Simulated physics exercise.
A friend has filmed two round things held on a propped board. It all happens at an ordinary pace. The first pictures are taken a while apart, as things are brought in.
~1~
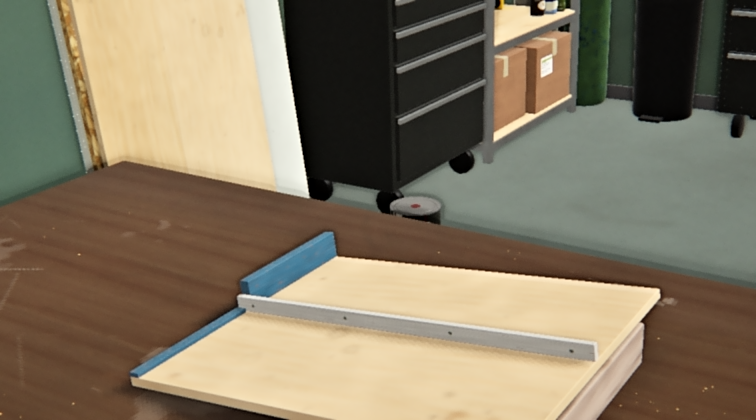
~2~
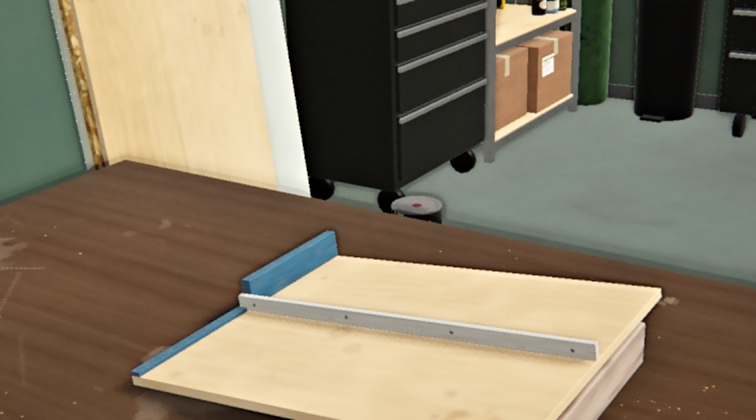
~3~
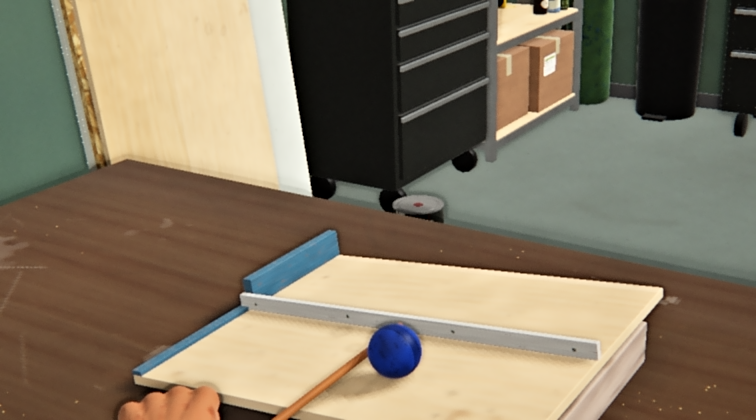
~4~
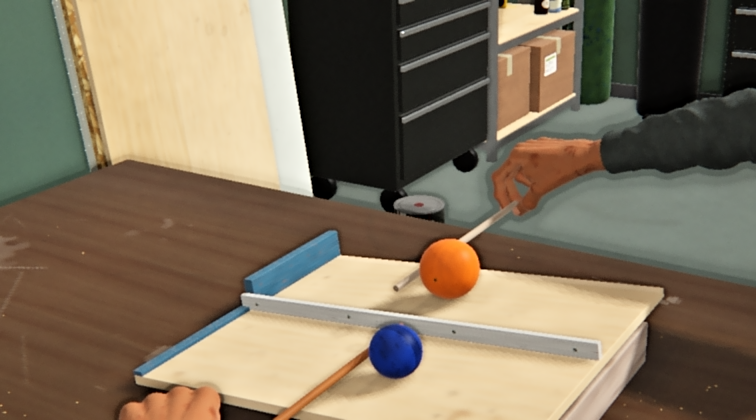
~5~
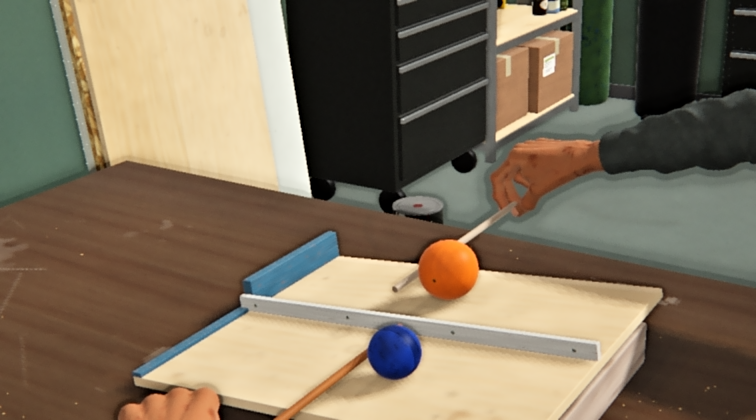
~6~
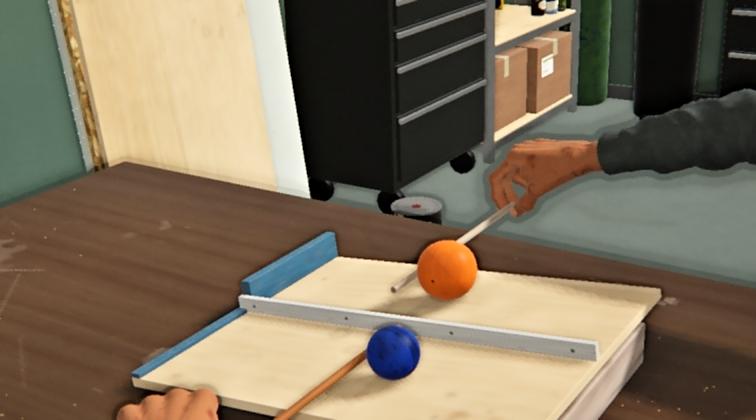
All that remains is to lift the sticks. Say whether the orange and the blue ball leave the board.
The orange is held by the strip and the blue ball goes over the end.
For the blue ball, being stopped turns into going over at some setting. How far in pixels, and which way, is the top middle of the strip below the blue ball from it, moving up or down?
About 4 pixels up.
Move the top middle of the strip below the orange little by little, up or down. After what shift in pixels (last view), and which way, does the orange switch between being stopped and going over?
About 16 pixels down.
Then, 0.52 s later than the last frame, orange rolling on the board near (387, 265); blue ball rolling on the board near (327, 344).
Then, 0.92 s later than the last frame, orange rolling on the board near (317, 258); blue ball rolling on the board near (194, 317).
Then, 1.32 s later than the last frame, orange resting against the strip near (316, 259); blue ball off the board near (87, 302).
When it is over, the orange stops on the board, near (316, 259); the blue ball rolls off the board.
